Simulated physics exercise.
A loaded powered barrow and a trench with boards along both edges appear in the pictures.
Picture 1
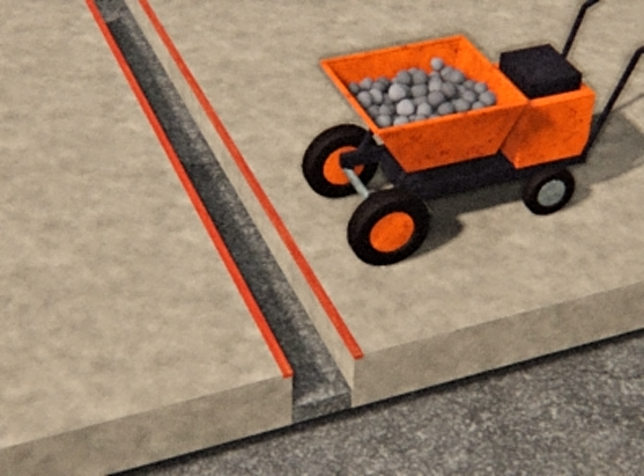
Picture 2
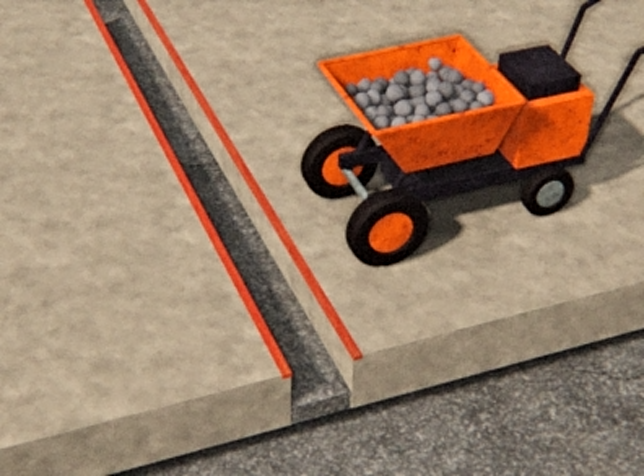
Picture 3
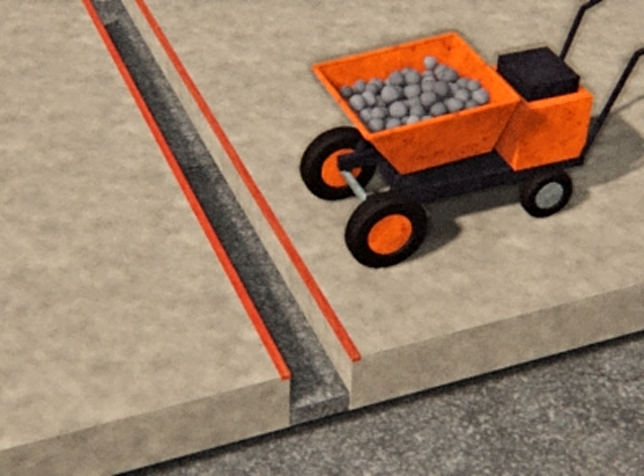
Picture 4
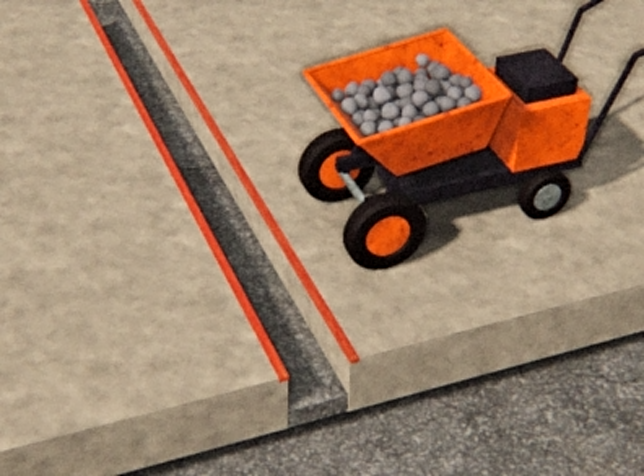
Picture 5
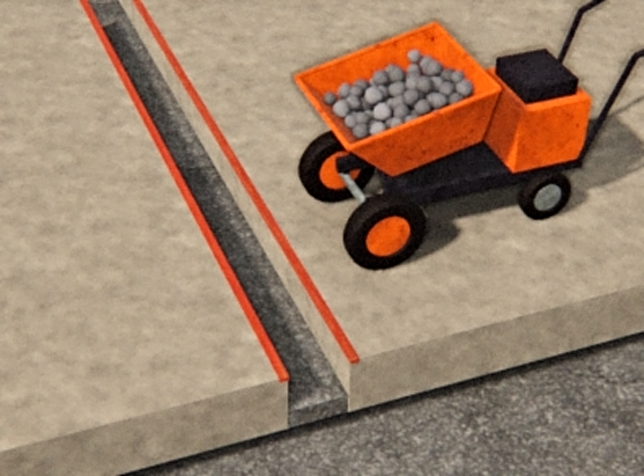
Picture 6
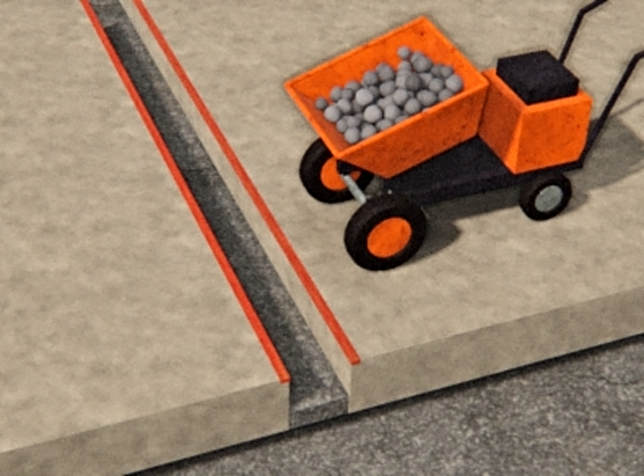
Beside a narrow trench edged in red, an orange powered barrow gradually tilts its skip of grey cobbles forward.
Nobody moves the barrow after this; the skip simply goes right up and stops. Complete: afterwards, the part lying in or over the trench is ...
... the minority.
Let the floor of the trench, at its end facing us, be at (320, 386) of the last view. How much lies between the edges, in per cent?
It comes out near 30 percent.
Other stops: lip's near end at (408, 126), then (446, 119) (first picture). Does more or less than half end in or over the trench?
For the first try, past the halfway mark; for the second, past the halfway mark.
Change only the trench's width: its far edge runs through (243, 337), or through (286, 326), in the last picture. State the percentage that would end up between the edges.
The share would be 70 % first and 0 % second.
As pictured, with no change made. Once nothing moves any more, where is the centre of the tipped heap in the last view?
Near pixel (205, 258).
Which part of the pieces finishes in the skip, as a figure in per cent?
0 %, about.
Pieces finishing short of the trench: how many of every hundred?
I'd say around 0 per cent of the load.
Just after the last frame, skip tipped steeply; every one in the skip.
A moment on, skip tipped right over; the larger part in the skip; about a tenth in or heaped over the trench; about a tenth beyond it; just a few falling.
Further on, skip tipped right over; about a tenth in the skip; roughly a quarter in or heaped over the trench; roughly two thirds beyond it.
When it is over, skip tipped right over; roughly a third in or heaped over the trench; roughly two thirds beyond it.
